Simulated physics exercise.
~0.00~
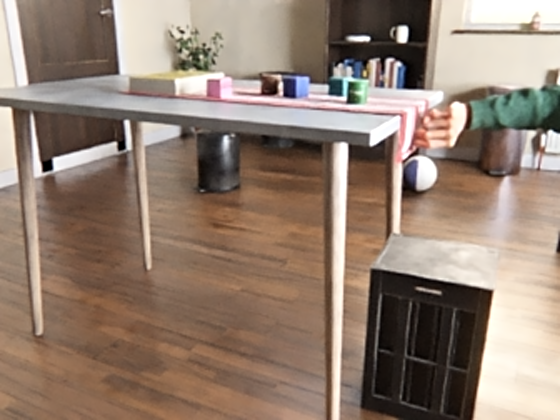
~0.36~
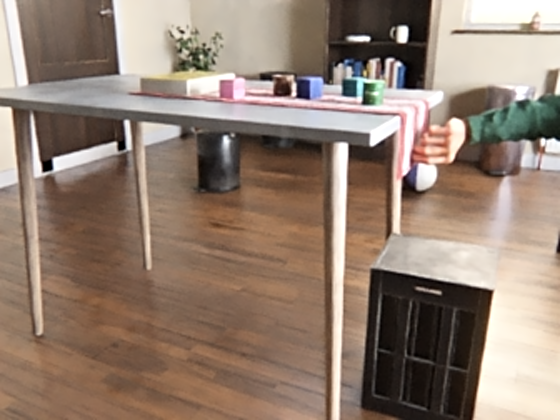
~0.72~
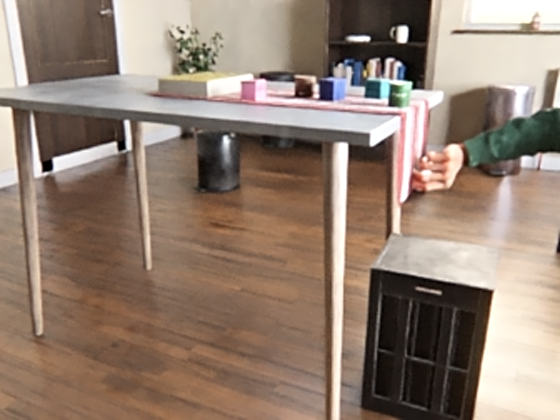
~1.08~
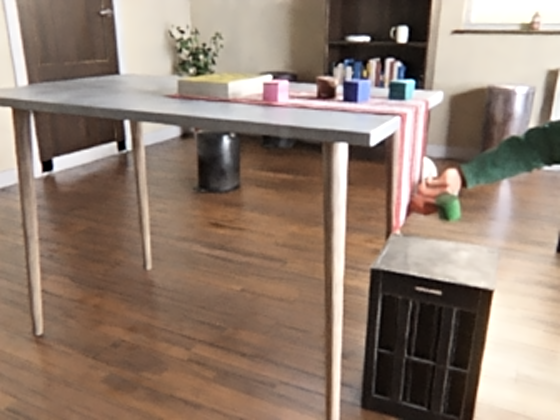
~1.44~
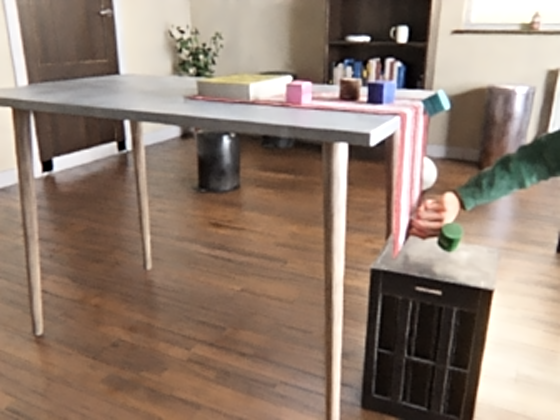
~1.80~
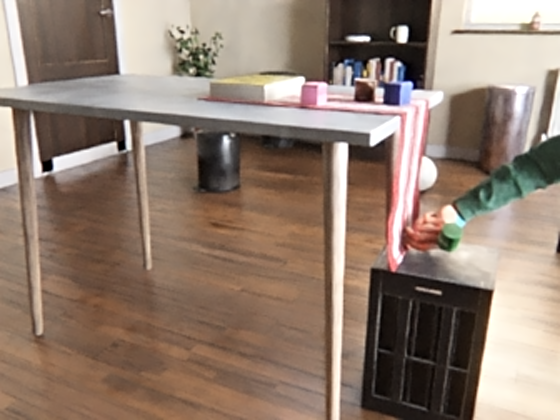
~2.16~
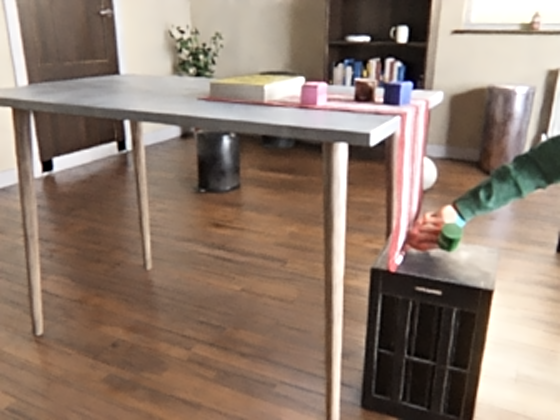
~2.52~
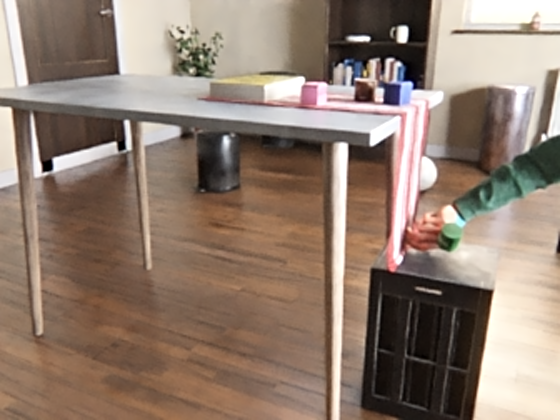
A hand in a green sleeve pulled the end of a red tablecloth down off a gray table, dragging a row of small things right until a green pot, then a turquoise cube, went over the edge, and stopped with the hem at a black crate.
